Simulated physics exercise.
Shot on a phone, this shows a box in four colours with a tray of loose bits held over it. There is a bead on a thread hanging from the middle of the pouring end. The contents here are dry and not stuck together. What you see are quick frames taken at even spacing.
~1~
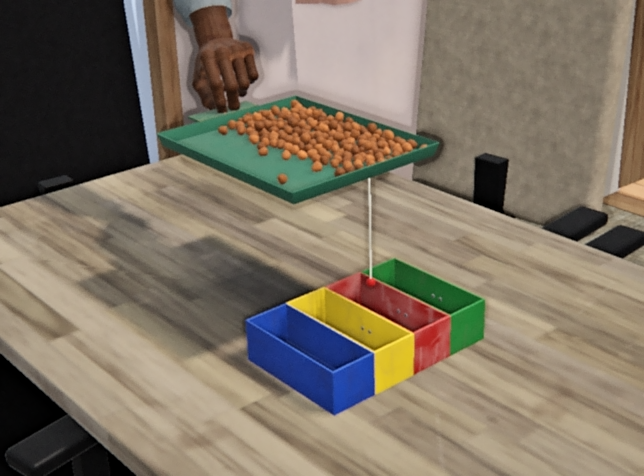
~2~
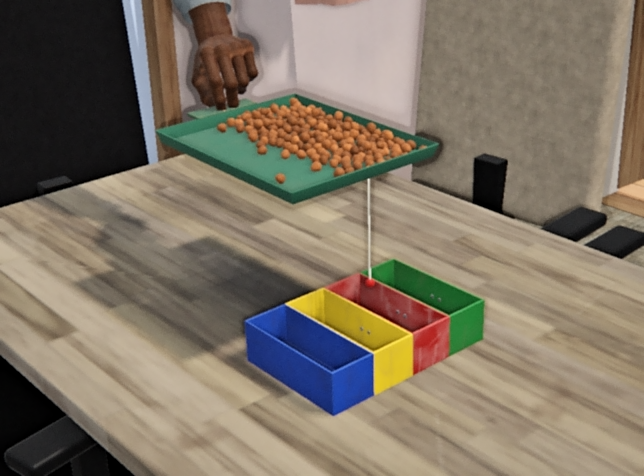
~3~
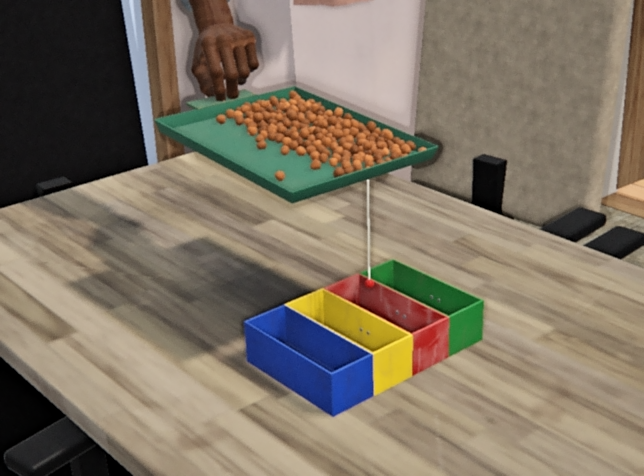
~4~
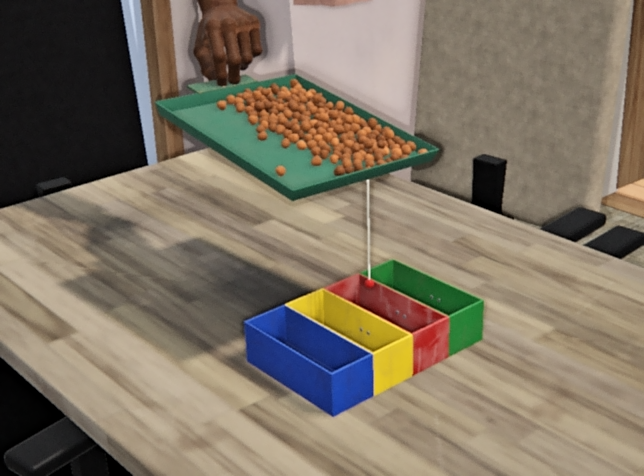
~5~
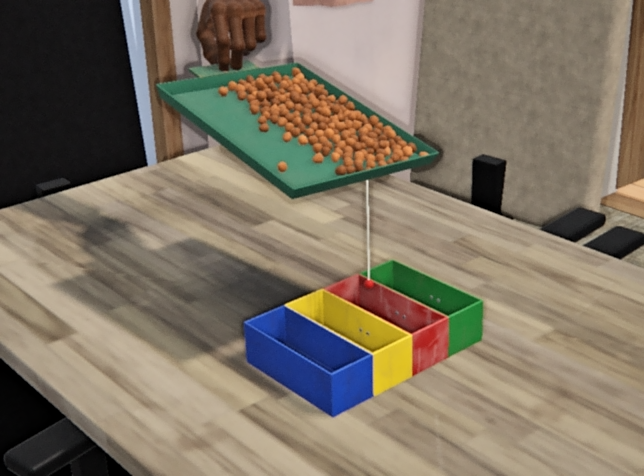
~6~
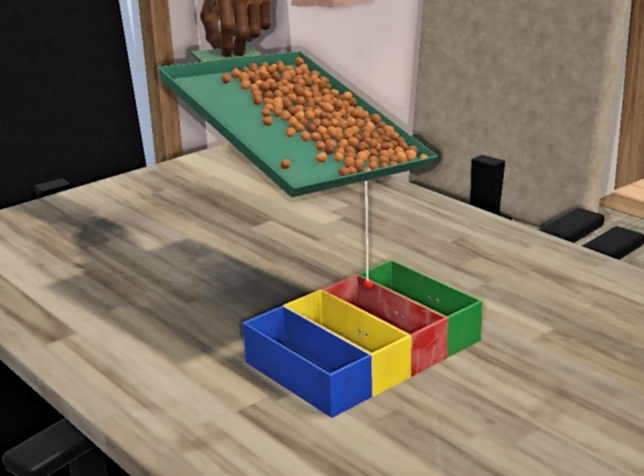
A dark-skinned hand is at the far end of a green tray above a wood-patterned table, seen from a raised, still viewpoint. Brown hazelnuts cover much of the tray, and a thread hangs from its near end above an open box with blue, yellow, red and green compartments from left to right. The hand lifts the far end, gradually steepening the tray, and some nuts shift slightly toward the lower right.
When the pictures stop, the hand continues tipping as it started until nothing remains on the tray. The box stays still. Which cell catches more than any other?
The green cell catches the most.
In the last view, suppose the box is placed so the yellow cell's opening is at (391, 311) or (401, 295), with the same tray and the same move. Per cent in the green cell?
About 40% on the first try and 20% on the second.
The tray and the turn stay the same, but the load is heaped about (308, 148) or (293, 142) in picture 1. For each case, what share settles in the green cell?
The first gives 30 %, the second 40 %.
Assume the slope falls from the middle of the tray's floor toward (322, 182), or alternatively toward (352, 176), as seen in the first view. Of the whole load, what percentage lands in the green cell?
The first try gives close to 0 percent; the next gives 20 percent.
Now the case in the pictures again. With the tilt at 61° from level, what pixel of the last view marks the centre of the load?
Centre estimate: (379, 121).
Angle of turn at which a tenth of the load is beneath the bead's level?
I'd say it is tilted about 75°.
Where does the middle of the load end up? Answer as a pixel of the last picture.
Somewhere around (446, 327) in the last picture.
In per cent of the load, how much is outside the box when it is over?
Near 50 in a hundred.
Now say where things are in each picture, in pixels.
Corners of the pouring end at (293, 190) and (433, 143), level; middle of the load at (316, 136), hazelnuts; bead on its thread at (371, 282); blue cell at (354, 380); yellow cell at (394, 360); red cell at (431, 341); green cell at (467, 323), in the first frame.
Corners of the pouring end at (292, 190) and (433, 144), level; middle of the load at (315, 135), in the second frame.
Corners of the pouring end at (292, 190) and (432, 146), tipped barely, lowest at the right corner; middle of the load at (314, 131), in the third frame.
Corners of the pouring end at (294, 187) and (433, 148), tipped a little, lowest at the right corner; middle of the load at (315, 124), in the fourth frame.
Corners of the pouring end at (295, 186) and (433, 151), tipped a little, lowest at the right corner; middle of the load at (316, 118), in the fifth frame.
Corners of the pouring end at (295, 185) and (432, 155), tipped clearly, lowest at the right corner; middle of the load at (318, 112), about a quarter on the move; blue cell at (351, 382); yellow cell at (391, 362); red cell at (429, 343); green cell at (464, 325), in the sixth frame.
Soon after the last picture, tray tipped steeply; nearly all on the tray; a stray few in the green cell; a small part falling or outside the box.
A little later, tray tipped right over; a small part on the tray; about a quarter in the green cell; a small part in the red cell; a stray few in the yellow cell; about half falling or outside the box.
Later still, tray tipped past a quarter turn; about a third in the green cell; about a quarter in the red cell; a stray few in the yellow cell; about half falling or outside the box.
At rest, tray tipped past a quarter turn; about a third in the green cell; about a quarter in the red cell; a stray few in the yellow cell; none in the blue cell; about half outside the box.
